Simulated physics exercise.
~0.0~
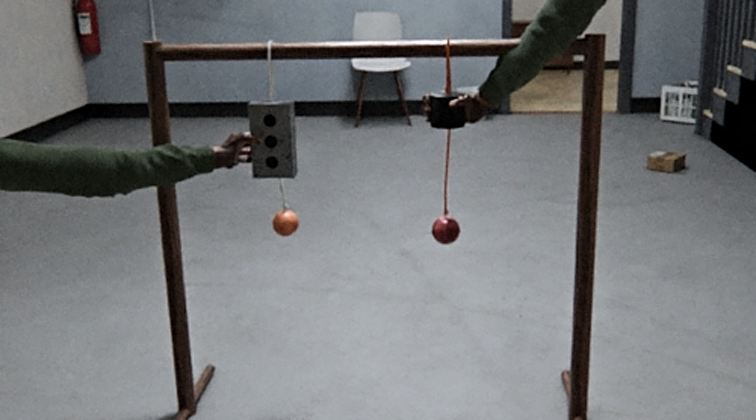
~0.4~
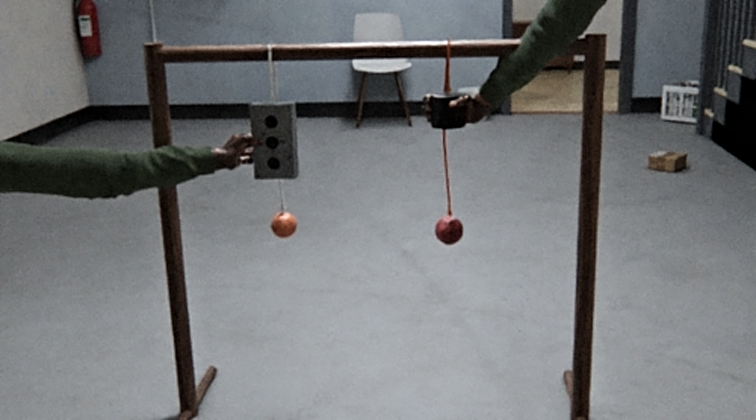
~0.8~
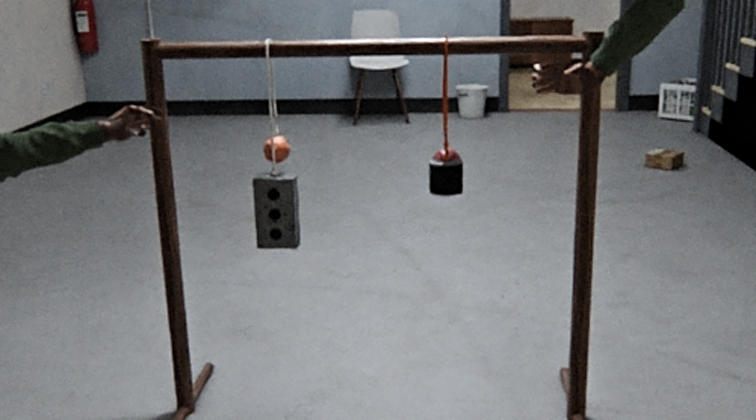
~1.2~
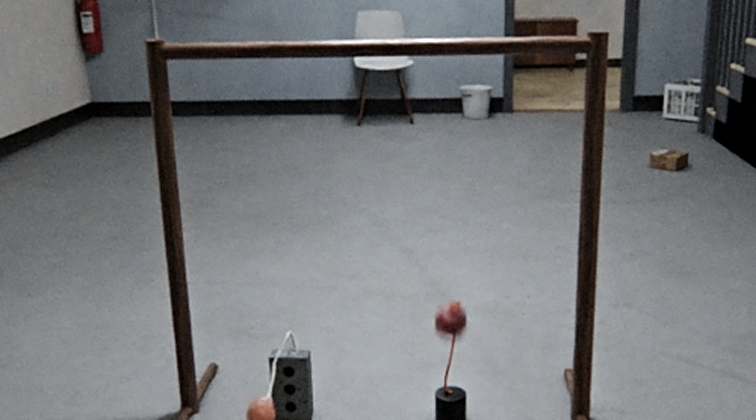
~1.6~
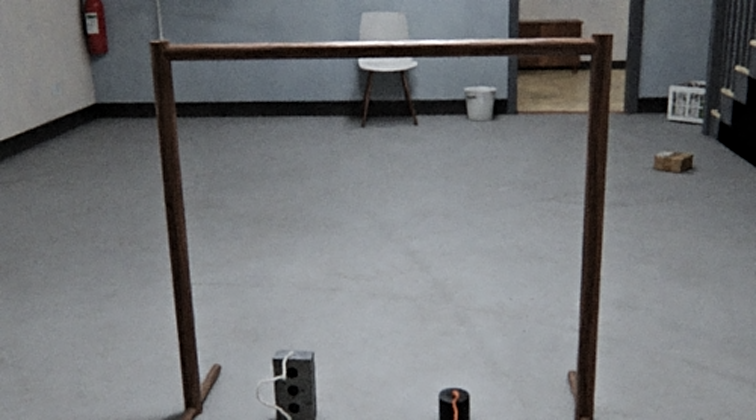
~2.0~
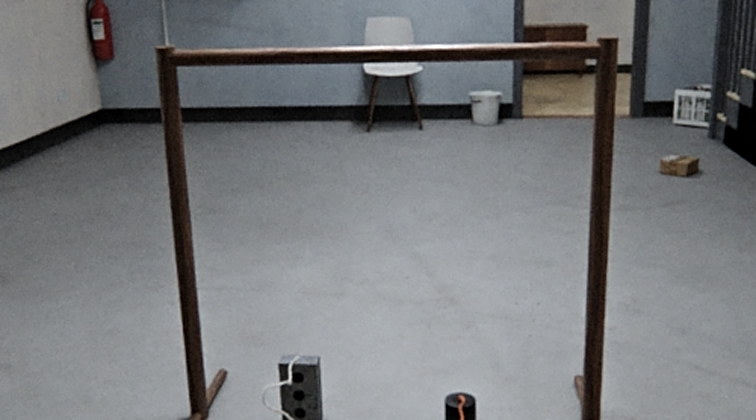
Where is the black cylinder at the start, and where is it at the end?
At the start it is held by a hand just below the rail, on the right. At the end it is standing on the floor below.
